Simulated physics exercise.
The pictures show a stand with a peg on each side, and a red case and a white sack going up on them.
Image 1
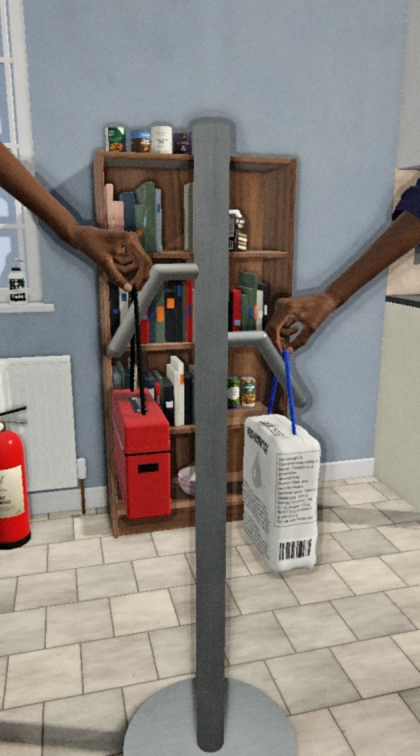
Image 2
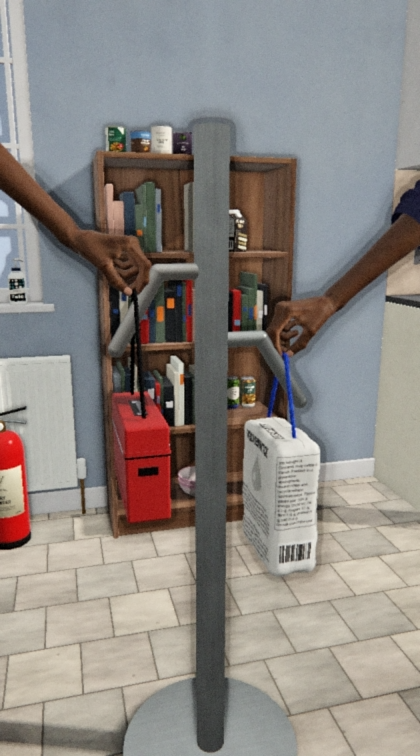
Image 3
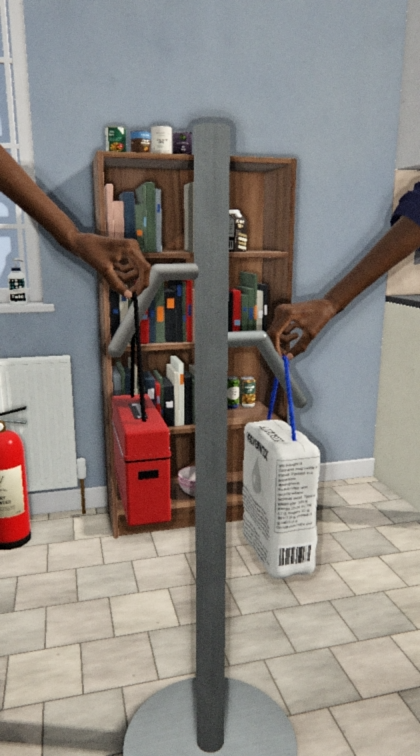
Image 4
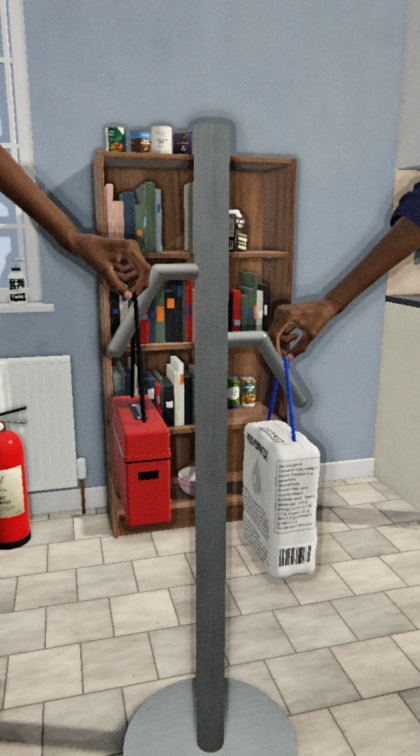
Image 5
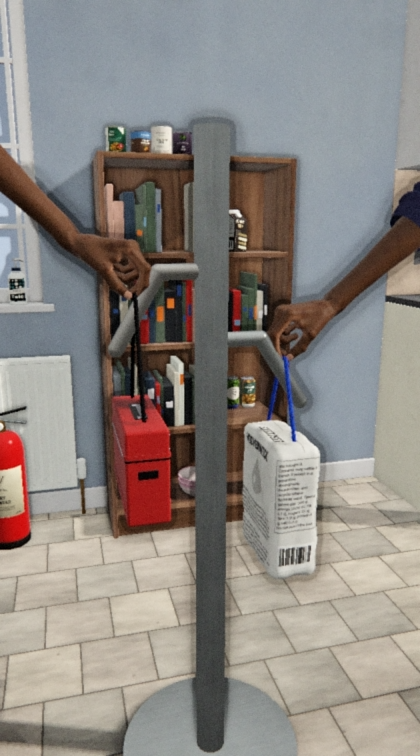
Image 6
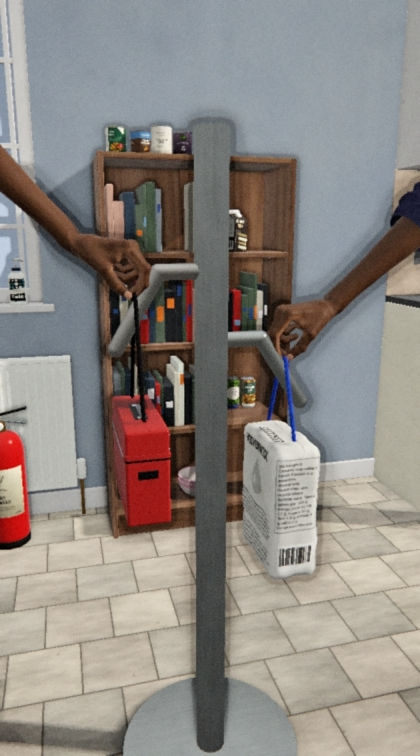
Two hands reach in from the left and right sides of a room with a pale tiled floor and blue wall, seen from a fixed, straight-on view. The left one holds a red case and the right one a white sack by a blue strap, beside a grey stand before a wooden bookcase. The case and sack shift and turn very slightly, then stay almost still.
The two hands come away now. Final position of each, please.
I'd predict the red case will not stay aloft. I'd predict the white sack will not stay aloft.
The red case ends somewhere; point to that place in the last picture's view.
Once everything settles, you'll find it near (206, 737) in the last view.
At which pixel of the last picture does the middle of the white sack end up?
Rest position approx. (218, 699).
Then, 0.34 s past the final frame, red case falling near (144, 626); white sack on the floor near (274, 649).
Then, 0.60 s past the final frame, red case on the floor near (201, 733); white sack on the floor near (218, 699).
When it is over, red case on the floor near (206, 737); white sack on the floor near (218, 699). The red case slips off its peg and the white sack drops to the floor.
